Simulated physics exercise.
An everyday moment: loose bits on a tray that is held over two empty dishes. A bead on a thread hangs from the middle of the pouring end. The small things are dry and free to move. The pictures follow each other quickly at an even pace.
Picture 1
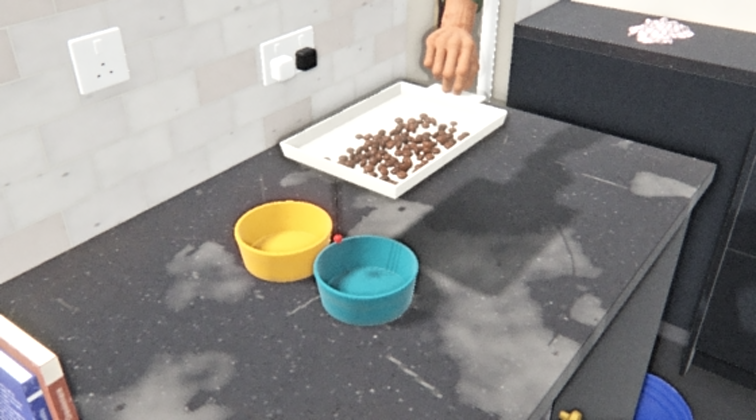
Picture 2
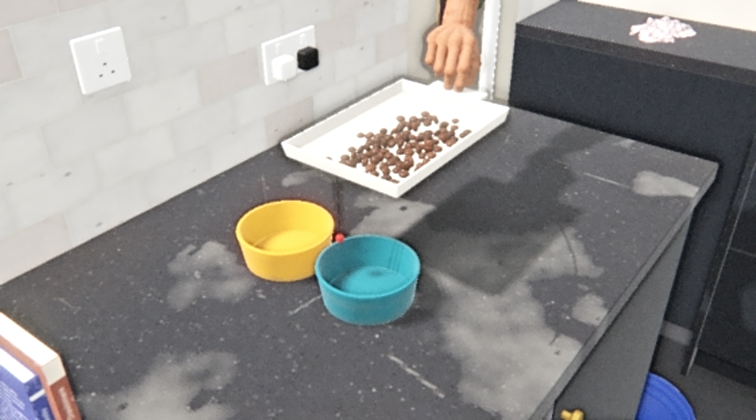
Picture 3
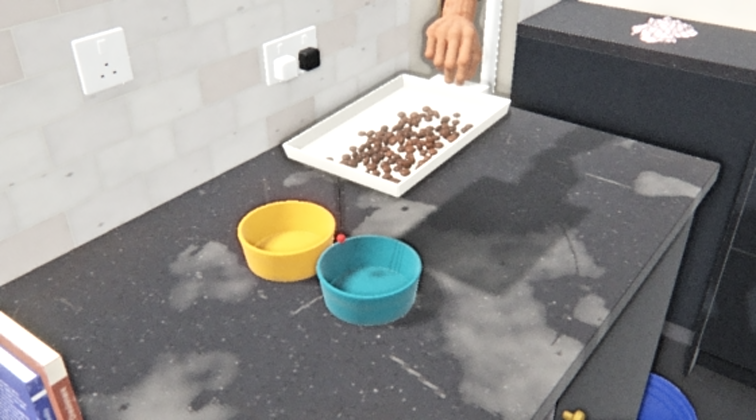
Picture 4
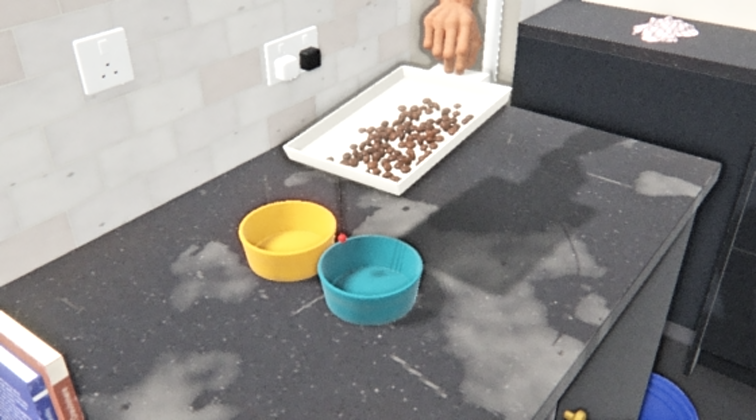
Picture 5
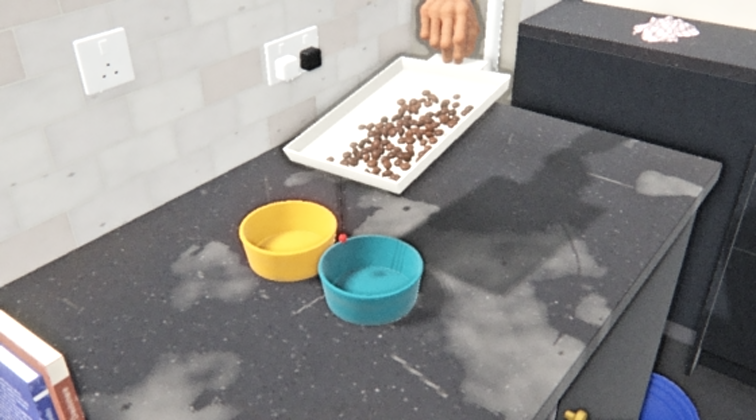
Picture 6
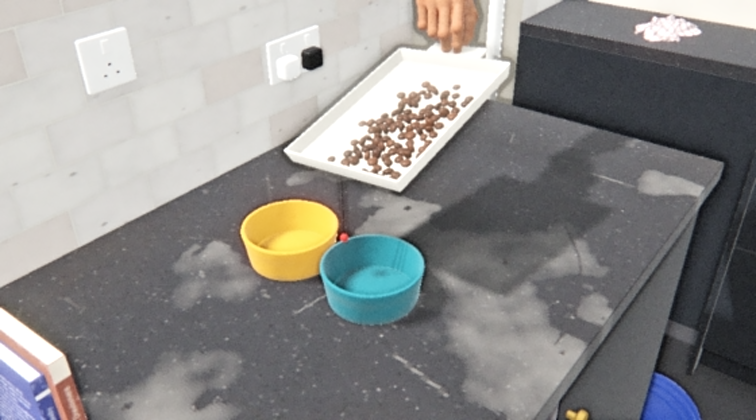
On a dark speckled countertop against a tiled wall, a hand holds the far end of a white tray scattered with small brown pieces, behind a yellow bowl and a teal one. The hand gradually raises that end, steepening the tray, while the pieces stay clustered and the bowls remain still.
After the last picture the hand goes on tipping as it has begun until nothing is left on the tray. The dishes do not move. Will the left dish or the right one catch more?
The left-hand dish gets more.
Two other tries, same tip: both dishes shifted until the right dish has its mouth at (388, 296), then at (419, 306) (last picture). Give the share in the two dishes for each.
Near 90 % and 40 %.
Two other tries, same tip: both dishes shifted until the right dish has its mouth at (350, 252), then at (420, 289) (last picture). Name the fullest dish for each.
At the first place the left dish, at the second the left one.
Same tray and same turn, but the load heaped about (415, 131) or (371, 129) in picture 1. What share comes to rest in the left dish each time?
About 70 and 70 per cent.
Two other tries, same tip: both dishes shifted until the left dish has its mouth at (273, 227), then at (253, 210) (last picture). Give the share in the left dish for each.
Near 70 % and 10 %.
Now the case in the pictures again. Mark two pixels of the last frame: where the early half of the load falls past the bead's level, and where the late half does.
The first part at (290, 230); the rest at (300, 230).
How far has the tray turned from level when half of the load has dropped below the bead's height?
At about 95°.
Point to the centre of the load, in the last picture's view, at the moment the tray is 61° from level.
Near (330, 145).
Soon after the last picture, tray tipped steeply; nearly all on the tray; a stray few in the air.
A little later, tray tipped past a quarter turn; about a quarter on the tray; about half in the left dish; a small part outside both; a small part in the air.
Later still, tray tipped past a quarter turn; a stray few in the right dish; most in the left dish; about a quarter outside both.
At rest, tray tipped past a quarter turn; a stray few in the right dish; most in the left dish; about a quarter outside both.
